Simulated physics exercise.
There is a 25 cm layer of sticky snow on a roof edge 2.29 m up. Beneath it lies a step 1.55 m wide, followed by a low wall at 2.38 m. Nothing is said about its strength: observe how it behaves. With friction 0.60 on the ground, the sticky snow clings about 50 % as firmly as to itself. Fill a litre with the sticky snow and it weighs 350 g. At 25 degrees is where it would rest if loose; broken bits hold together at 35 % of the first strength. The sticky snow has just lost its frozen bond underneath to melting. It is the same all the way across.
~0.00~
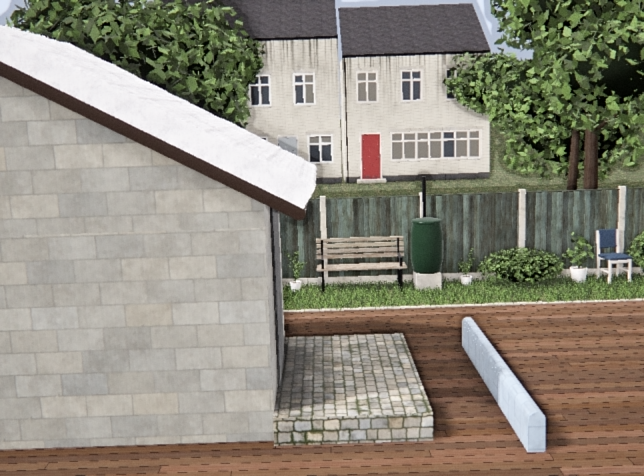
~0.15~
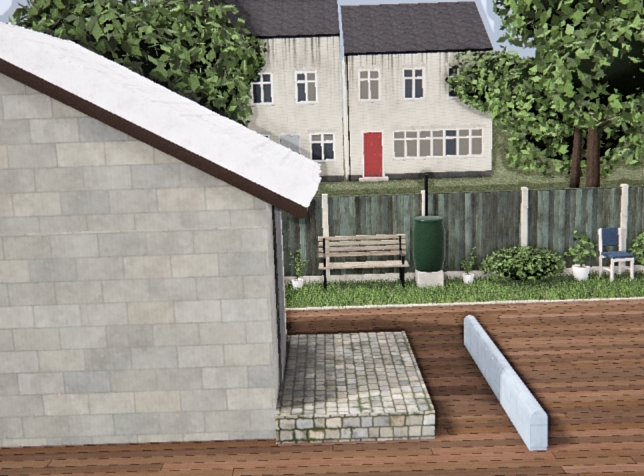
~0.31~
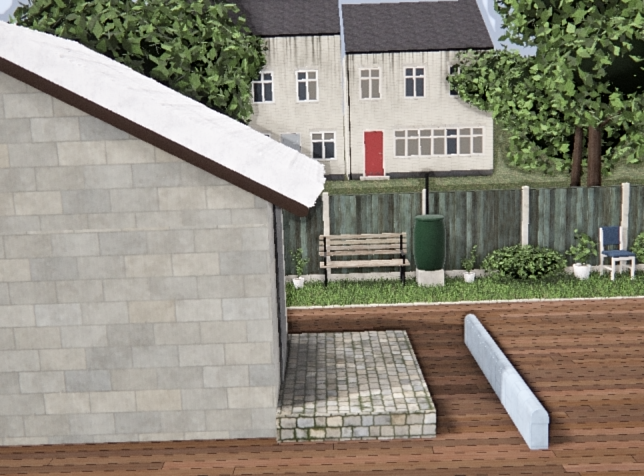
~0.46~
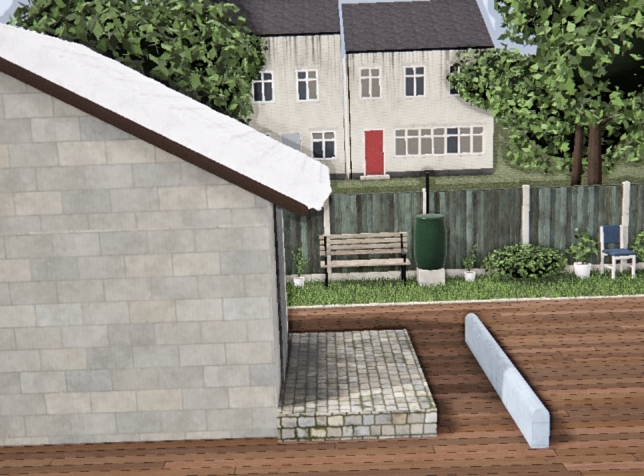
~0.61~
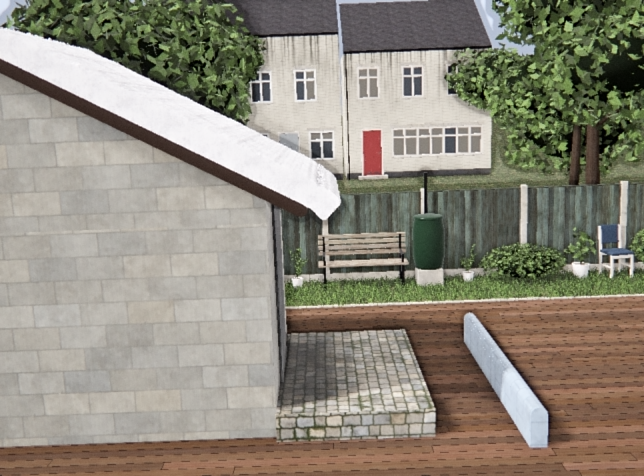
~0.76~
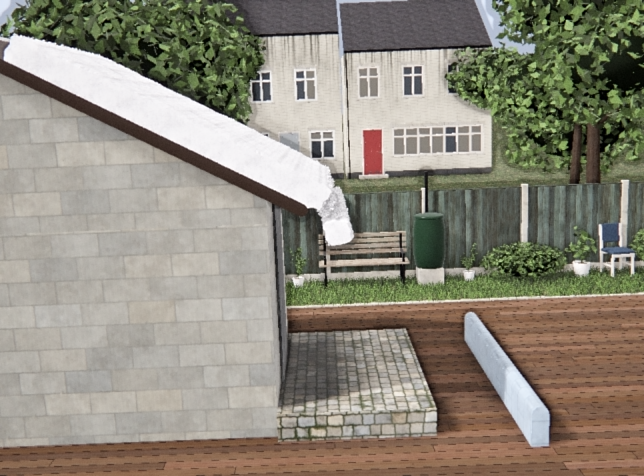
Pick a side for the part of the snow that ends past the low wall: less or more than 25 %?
Less, by my estimate.
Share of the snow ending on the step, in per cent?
Estimate: Around 22 %.
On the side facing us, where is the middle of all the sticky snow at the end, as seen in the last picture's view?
Estimated pixel: (484, 406).
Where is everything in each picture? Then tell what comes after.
In the first picture, foremost bit of the sticky snow at (313, 190), 1 % of it past the eaves, in one piece.
In the second picture, foremost bit of the sticky snow at (317, 188), its middle shifted 1.3 cm, 1 % of it past the eaves, in one piece.
In the third picture, foremost bit of the sticky snow at (322, 189), its middle shifted 5.5 cm, 2 % of it past the eaves, in one piece.
In the fourth picture, foremost bit of the sticky snow at (329, 193), its middle shifted 13 cm, 5 % of it past the eaves, in one piece.
In the fifth picture, foremost bit of the sticky snow at (338, 206), its middle shifted 24 cm, 8 % of it past the eaves, cracking.
In the sixth picture, foremost bit of the sticky snow at (352, 234), its middle shifted 39 cm, 12 % of it past the eaves, cracking.
After 1.17 s, 84 % is still on the roof and 0 % is past the low wall.
After 1.64 s, 61 % is still on the roof and 0 % is past the low wall.
After 2.12 s, 23 % is still on the roof and 0 % is past the low wall.
After 2.60 s, none is still on the roof and 7 % is past the low wall.
After 3.50 s, none is still on the roof and 19 % is past the low wall.
